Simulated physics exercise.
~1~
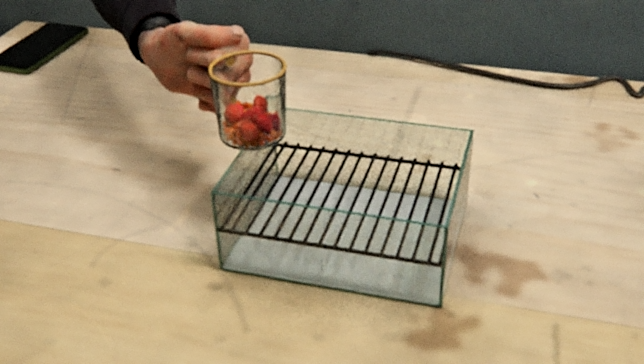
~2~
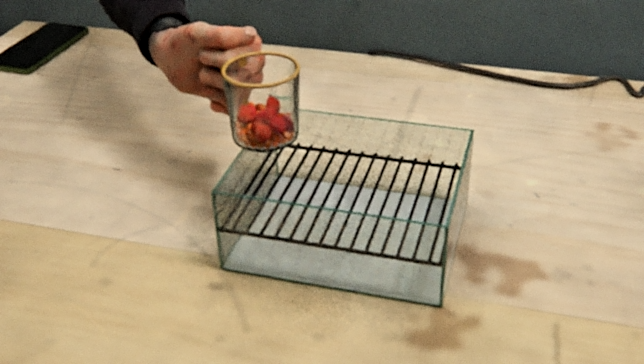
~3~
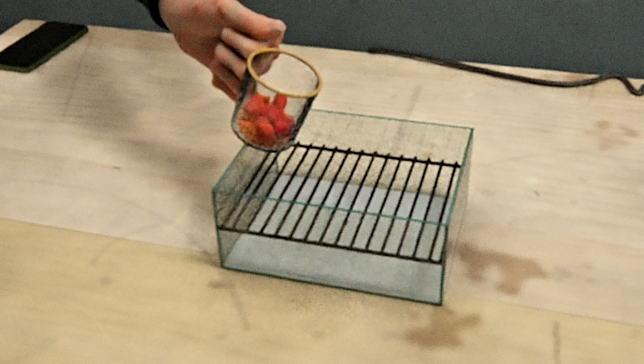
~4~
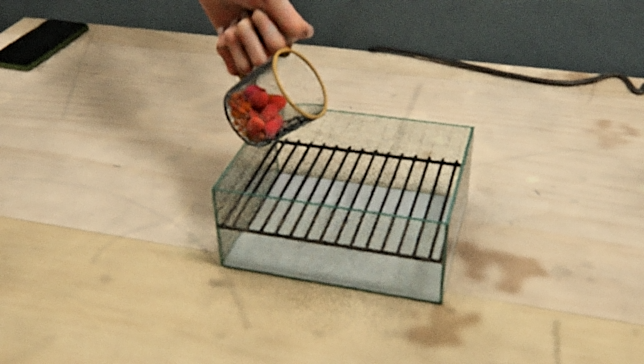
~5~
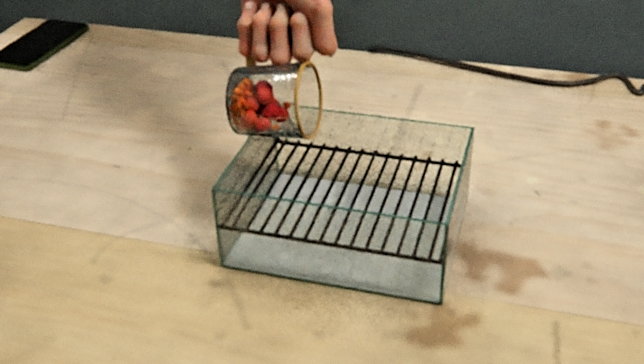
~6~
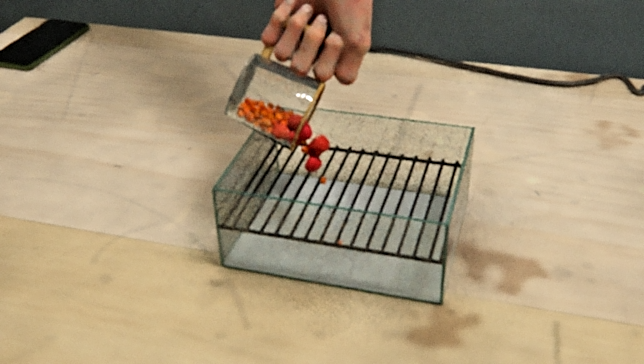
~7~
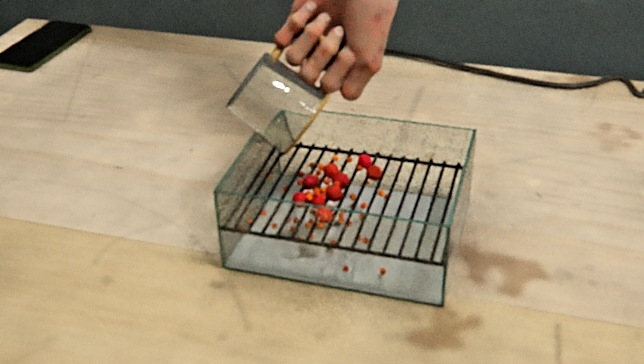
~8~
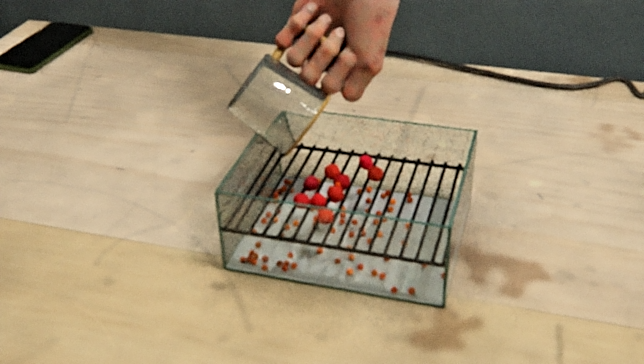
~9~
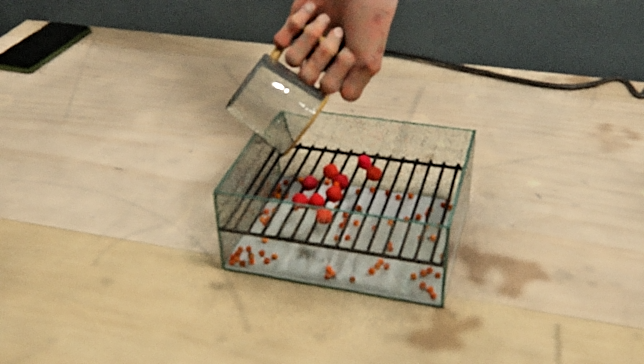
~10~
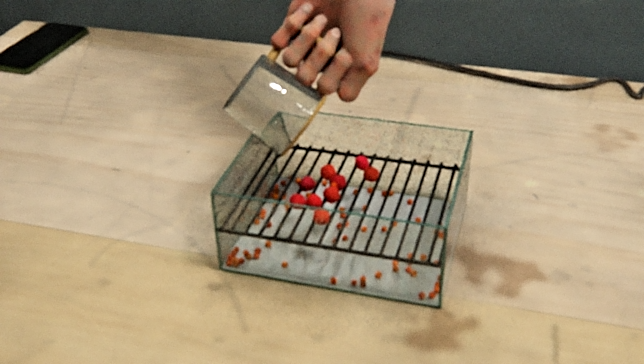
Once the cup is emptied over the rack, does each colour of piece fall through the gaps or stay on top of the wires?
The red pieces stay on top of the wires. The small orange pieces nearly all fall through the gaps to the bottom of the glass tank.
